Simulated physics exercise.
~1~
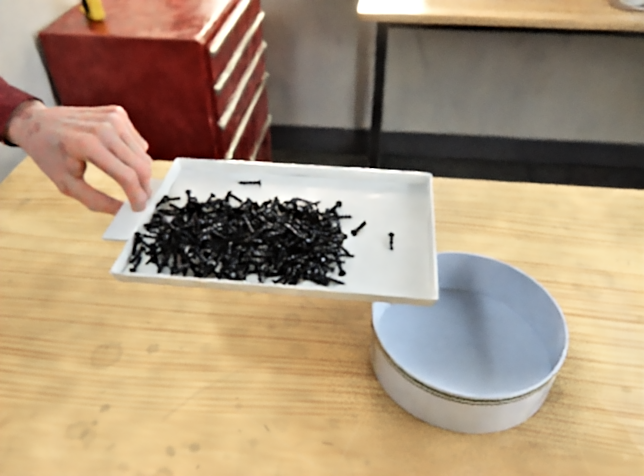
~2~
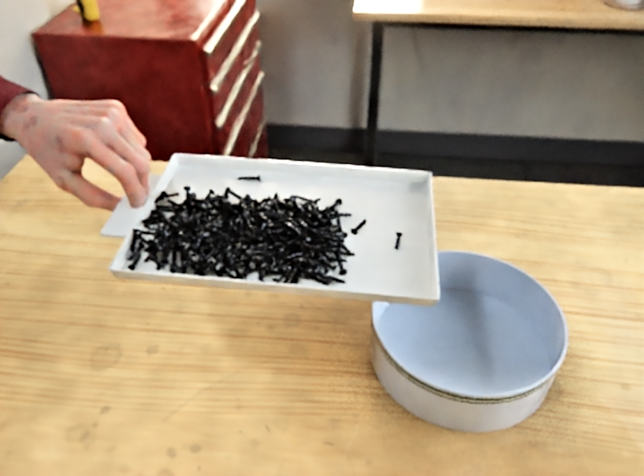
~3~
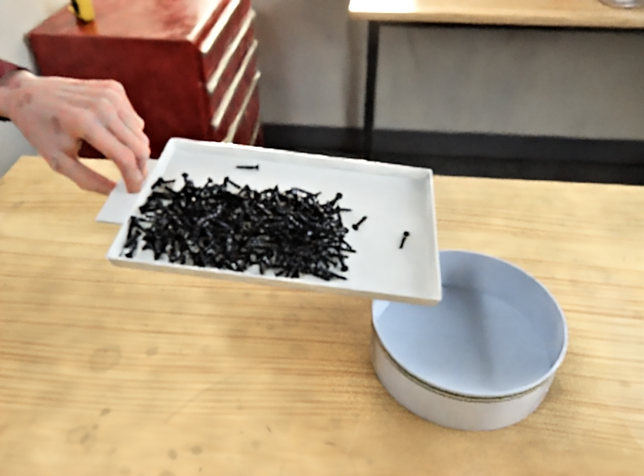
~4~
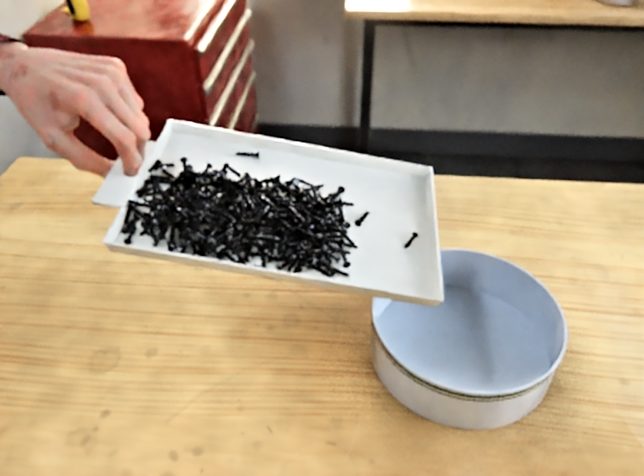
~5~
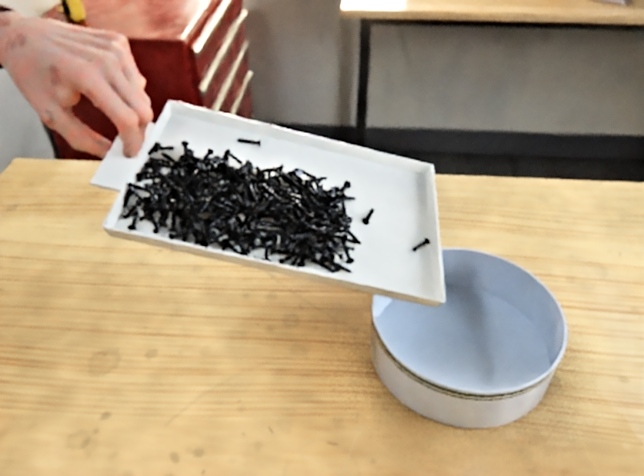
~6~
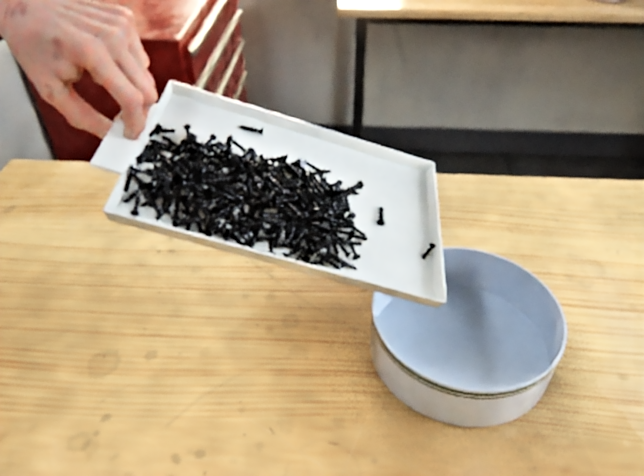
A white tray of small black screws, held by a hand at its left end, tilts steadily as the hand raises that end, its right end staying beside a round pot on a wooden table while a few loose screws slide rightward.
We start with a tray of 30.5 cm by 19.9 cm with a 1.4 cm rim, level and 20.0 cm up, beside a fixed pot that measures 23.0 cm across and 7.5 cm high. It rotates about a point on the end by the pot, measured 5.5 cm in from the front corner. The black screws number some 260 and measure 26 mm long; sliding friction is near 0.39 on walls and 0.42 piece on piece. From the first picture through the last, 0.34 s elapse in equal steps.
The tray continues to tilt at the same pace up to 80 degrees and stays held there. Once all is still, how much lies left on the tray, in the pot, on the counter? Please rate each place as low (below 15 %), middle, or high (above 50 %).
Tray: Low, pot: High, counter: Middle.
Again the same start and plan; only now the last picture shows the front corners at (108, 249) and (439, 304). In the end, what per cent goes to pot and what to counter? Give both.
Split: Pot = 15, counter = 85.
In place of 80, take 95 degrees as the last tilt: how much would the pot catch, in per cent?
I'd say close to 65 percent.
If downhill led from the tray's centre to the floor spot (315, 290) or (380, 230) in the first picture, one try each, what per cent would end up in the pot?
Roughly 5 % for the first direction, roughly 90 % for the second.
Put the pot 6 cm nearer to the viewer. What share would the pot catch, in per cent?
About 95 %.
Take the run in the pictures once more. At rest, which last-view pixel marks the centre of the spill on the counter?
At rest, its centre lies at about (513, 462).
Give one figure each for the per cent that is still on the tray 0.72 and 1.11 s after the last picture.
In order, near 15 and near 5.
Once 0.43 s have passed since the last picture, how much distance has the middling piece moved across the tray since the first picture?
About 12 cm.
Then, 0.43 s after the last picture, tilt 48 degrees; the tray holds 100 %, the pot 0 %.
Then, 0.72 s after the last picture, tilt 68 degrees; the tray holds 15 %, the pot 35 %.
Then, 1.11 s after the last picture, tilt 80 degrees; the tray holds 5 %, the pot 60 %.
In the end, tray 5 %, pot 60 %, counter 35 %.
